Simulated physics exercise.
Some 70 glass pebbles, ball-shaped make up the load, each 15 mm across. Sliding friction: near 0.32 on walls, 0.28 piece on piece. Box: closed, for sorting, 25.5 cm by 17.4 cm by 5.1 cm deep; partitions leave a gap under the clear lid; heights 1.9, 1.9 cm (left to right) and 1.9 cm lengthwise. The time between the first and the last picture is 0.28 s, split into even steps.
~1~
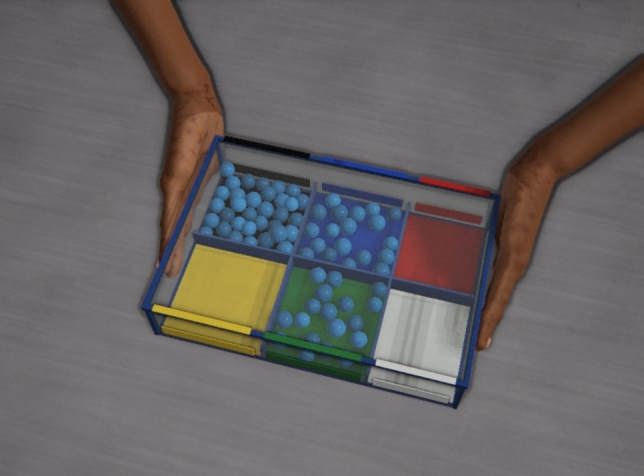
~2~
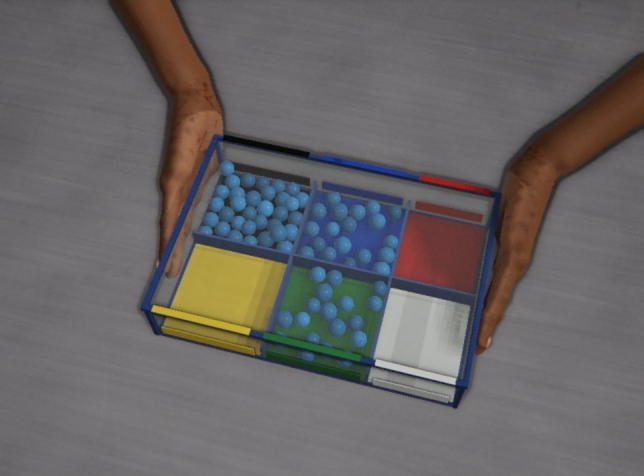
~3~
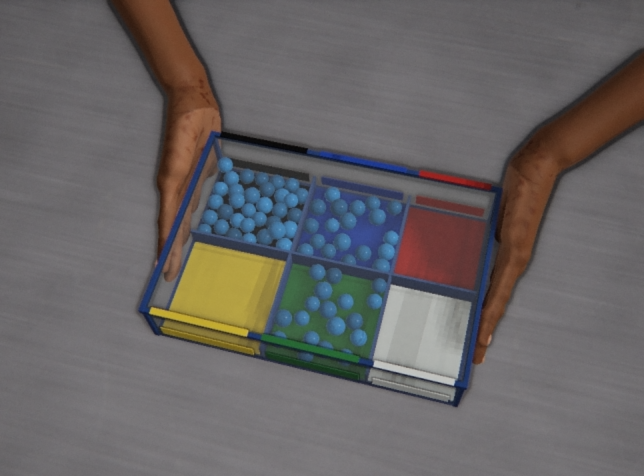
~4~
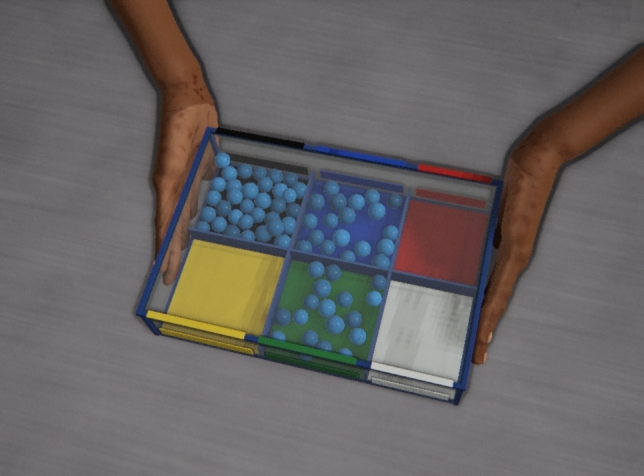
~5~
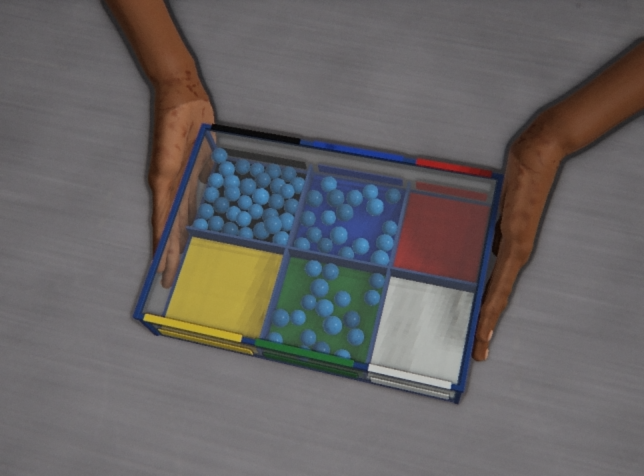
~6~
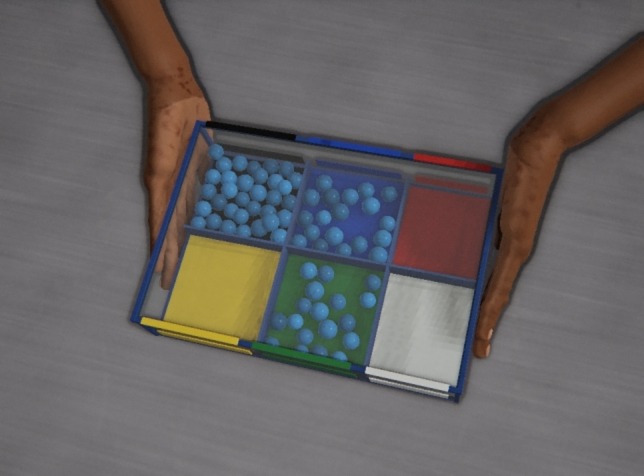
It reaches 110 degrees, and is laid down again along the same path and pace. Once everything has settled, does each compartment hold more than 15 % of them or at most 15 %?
Red compartment: At most 15 %; blue compartment: At most 15 %; green compartment: More than 15 %; yellow compartment: More than 15 %; white compartment: At most 15 %; black compartment: At most 15 %.
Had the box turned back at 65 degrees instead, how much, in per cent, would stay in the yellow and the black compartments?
Shares: Yellow 10 and black 40, in per cent.
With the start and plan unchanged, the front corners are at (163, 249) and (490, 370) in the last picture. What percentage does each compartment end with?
Red 75; blue 15; green 0; yellow 0; white 15; black 0.
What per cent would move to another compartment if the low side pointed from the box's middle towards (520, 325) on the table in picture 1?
My best guess is some 100 per cent.
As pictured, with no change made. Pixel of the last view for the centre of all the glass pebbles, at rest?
Est. centre at rest: (233, 305) px.
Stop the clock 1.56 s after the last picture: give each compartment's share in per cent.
Red 0; blue 0; green 35; yellow 55; white 0; black 10.
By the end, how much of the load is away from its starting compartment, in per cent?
Near 80 in a hundred.
Then, 1.56 s after the last picture, tilt 110 degrees; green 35 %, yellow 55 %, black 10 %.
Then, 2.61 s after the last picture, tilt 51 degrees; green 25 %, yellow 75 %.
Then, 3.63 s after the last picture, tilt 0 degrees; green 25 %, yellow 75 %.
In the end, red 0 %, blue 0 %, green 25 %, yellow 75 %, white 0 %, black 0 %.
